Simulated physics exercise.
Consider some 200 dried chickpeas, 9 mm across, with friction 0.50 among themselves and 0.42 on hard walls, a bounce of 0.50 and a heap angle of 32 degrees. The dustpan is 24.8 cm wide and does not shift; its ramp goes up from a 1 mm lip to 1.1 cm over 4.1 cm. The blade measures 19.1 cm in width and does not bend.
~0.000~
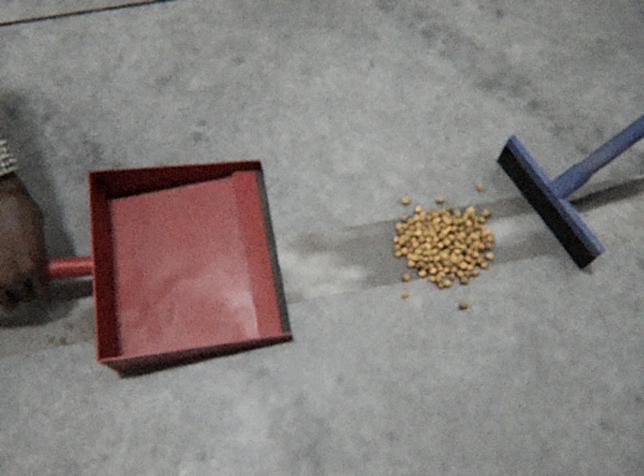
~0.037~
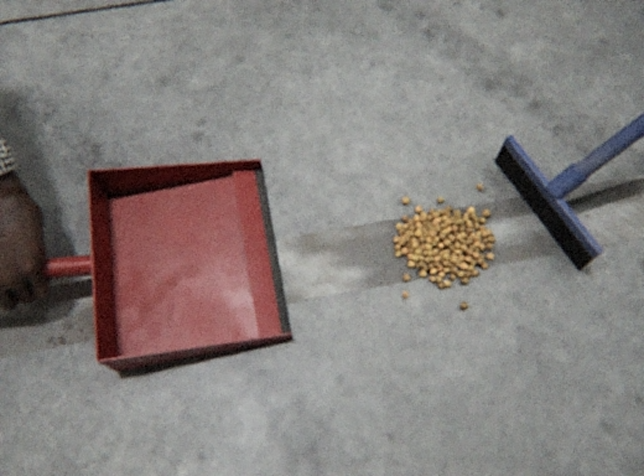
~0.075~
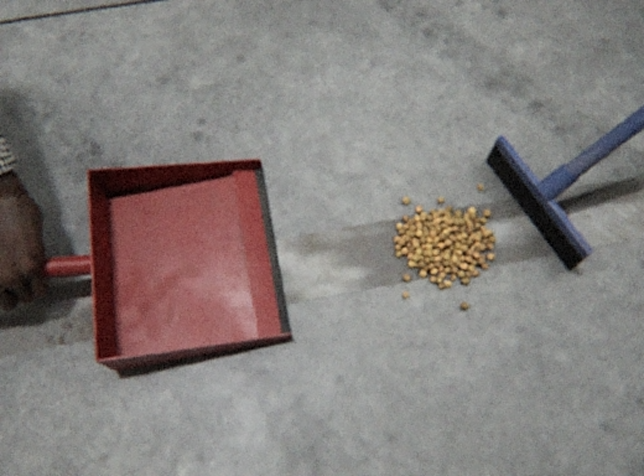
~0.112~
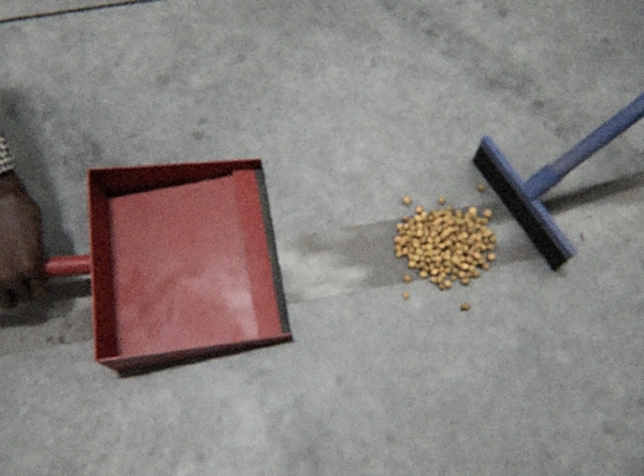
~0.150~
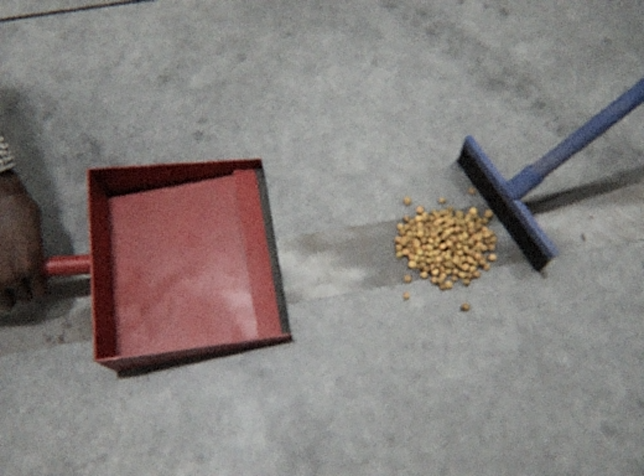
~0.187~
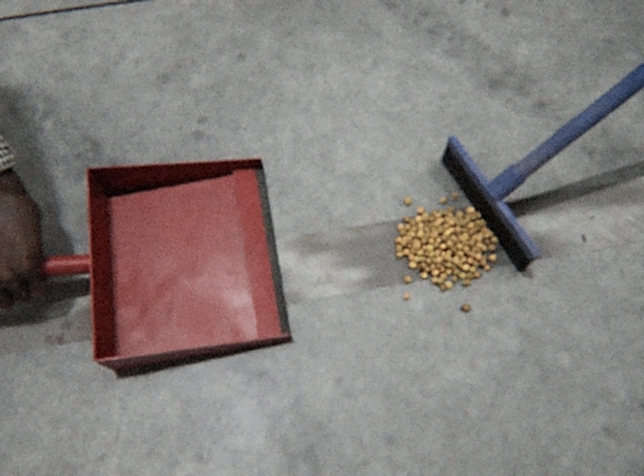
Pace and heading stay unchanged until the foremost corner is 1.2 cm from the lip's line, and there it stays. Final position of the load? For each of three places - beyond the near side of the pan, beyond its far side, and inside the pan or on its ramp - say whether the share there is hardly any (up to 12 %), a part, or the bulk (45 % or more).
Near side: Hardly any, far side: Hardly any, pan: Hardly any.
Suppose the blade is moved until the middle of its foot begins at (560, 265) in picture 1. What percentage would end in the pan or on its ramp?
Around 20 %.
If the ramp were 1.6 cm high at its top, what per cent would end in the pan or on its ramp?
Roughly 5 per cent.
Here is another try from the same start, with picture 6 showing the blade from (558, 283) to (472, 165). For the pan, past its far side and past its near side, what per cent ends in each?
That ends as pan 20, far 0, and near 40.
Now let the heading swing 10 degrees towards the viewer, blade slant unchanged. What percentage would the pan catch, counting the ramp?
In that case around 15 per cent.
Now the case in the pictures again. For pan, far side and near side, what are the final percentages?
Near side 10 %, far side 0 %, pan 5 %.
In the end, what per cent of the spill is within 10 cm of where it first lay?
Roughly 25 in a hundred.
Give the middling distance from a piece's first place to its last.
About 18 cm.
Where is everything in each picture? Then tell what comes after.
In the first frame, blade from (598, 253) to (511, 142), moved 0.0 cm, 0 of the pieces shifted so far; middle of the pieces at (444, 240); pan at (180, 266).
In the second frame, blade from (596, 253) to (508, 142), moved 0.4 cm, 0 of the pieces shifted so far; middle of the pieces at (445, 240).
In the third frame, blade from (586, 254) to (499, 142), moved 1.7 cm, 0 of the pieces shifted so far; middle of the pieces at (445, 240).
In the fourth frame, blade from (570, 255) to (484, 142), moved 3.8 cm, 0 of the pieces shifted so far; middle of the pieces at (446, 241).
In the fifth frame, blade from (552, 255) to (468, 143), moved 6.2 cm, 1 of the pieces shifted so far; middle of the pieces at (446, 241).
In the sixth frame, blade from (534, 256) to (451, 143), moved 8.5 cm, 4 of the pieces shifted so far; middle of the pieces at (447, 241); pan at (179, 265). Its pace works out near 0.62 m/s, heading 11 degrees away from the viewer's side.
Then, at 0.39 s, middle of the blade 16 cm from the lip; 0 % over the lip, far side 0 %, near side 0 %.
Then, at 0.52 s, middle of the blade 8 cm from the lip; 0 % over the lip, far side 0 %, near side 5 %.
Then, at 0.78 s, middle of the blade 4 cm from the lip; 5 % over the lip, far side 0 %, near side 5 %.
By 1.1 s all is still; near side 10 %, far side 0 %, pan 5 %, in front of the lip or behind the blade 85 %.
